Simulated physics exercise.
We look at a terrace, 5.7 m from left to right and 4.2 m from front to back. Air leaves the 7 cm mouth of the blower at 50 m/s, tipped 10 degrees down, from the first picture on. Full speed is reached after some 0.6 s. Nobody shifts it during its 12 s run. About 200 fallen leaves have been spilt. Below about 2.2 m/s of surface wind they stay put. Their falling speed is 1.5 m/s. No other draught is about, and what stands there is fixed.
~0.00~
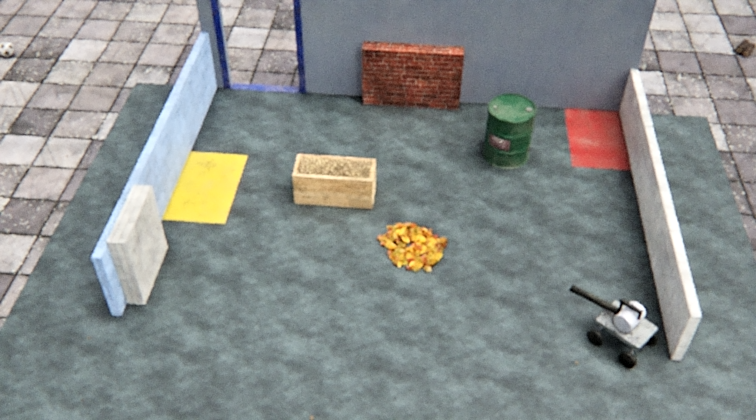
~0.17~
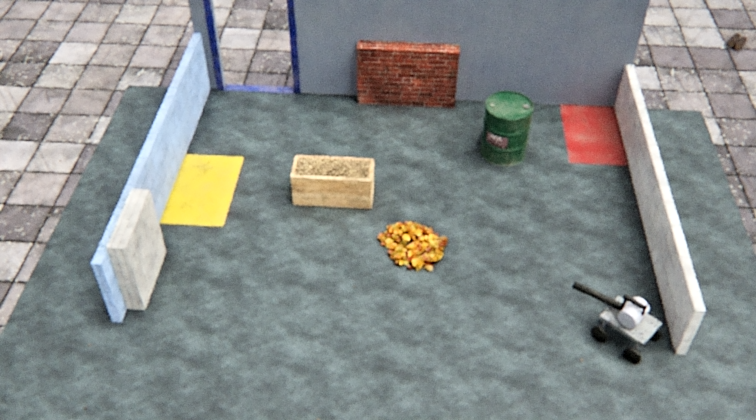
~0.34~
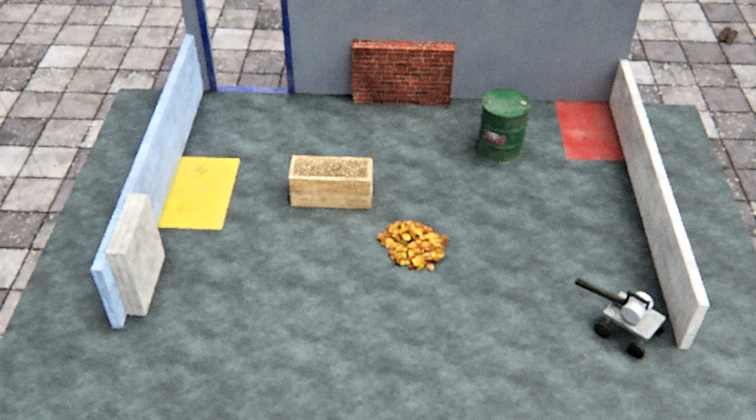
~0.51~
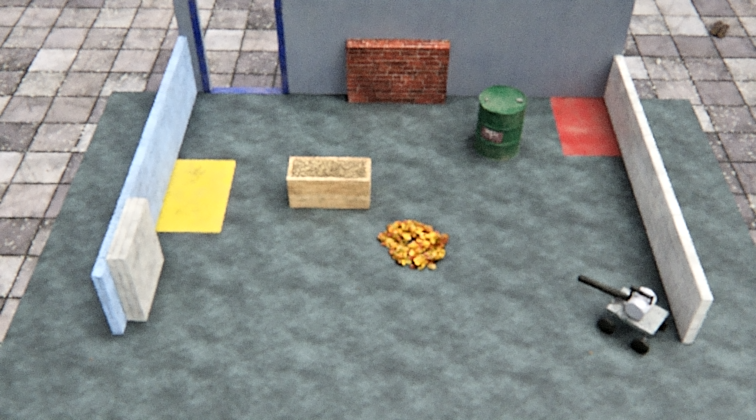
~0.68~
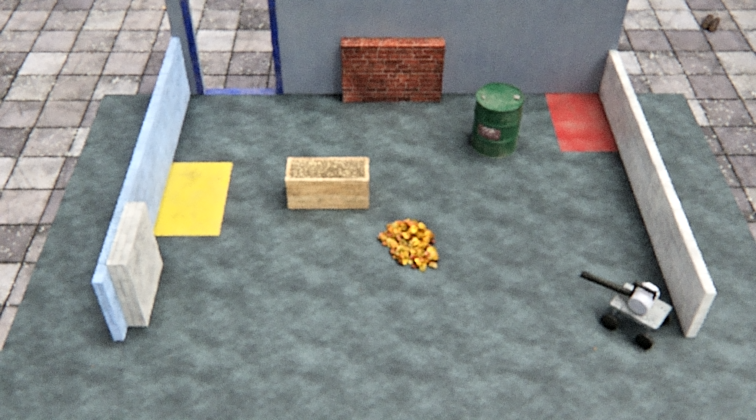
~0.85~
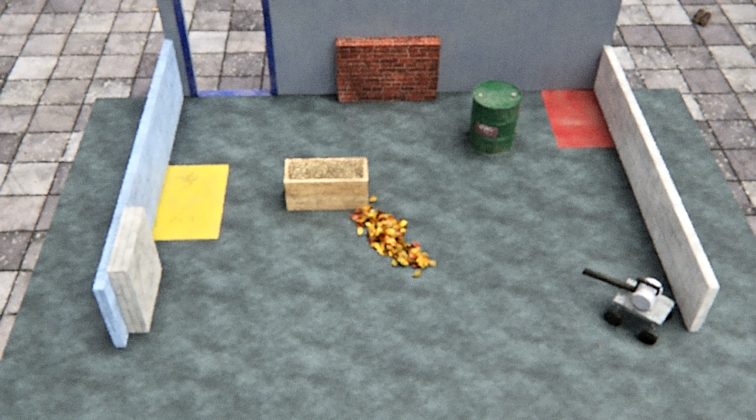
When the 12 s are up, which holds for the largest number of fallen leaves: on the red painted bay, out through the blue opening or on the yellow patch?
It is yellow that takes the most.
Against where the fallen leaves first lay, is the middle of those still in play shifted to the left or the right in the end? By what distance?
To the left, by about 2.4 m.
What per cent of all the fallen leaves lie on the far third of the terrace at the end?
About 3 %.
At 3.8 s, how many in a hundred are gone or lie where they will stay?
Some 15 per cent.
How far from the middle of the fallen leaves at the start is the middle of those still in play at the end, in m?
Roughly 2.6 m.
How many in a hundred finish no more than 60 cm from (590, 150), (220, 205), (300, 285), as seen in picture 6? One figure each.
In turn about 0 %, 50 %, 15 %.
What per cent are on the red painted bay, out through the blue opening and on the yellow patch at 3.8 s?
Roughly 0 % red, 0 % blue, 50 % yellow.
After 2.4 s the count stands so, 30 % are on the yellow patch, 0 % on the red painted bay and 0 % out through the blue opening; the middle of those still in play is near (245, 225).
After 3.8 s the count stands so, 46 % are on the yellow patch, 0 % on the red painted bay and 0 % out through the blue opening; the middle of those still in play is near (226, 219).
After 6.6 s the count stands so, 54 % are on the yellow patch, 0 % on the red painted bay and 0 % out through the blue opening; the middle of those still in play is near (206, 225).
After 12.0 s, at the end, 58 % are on the yellow patch, 0 % on the red painted bay and 0 % out through the blue opening; the middle of those still in play is near (203, 218).
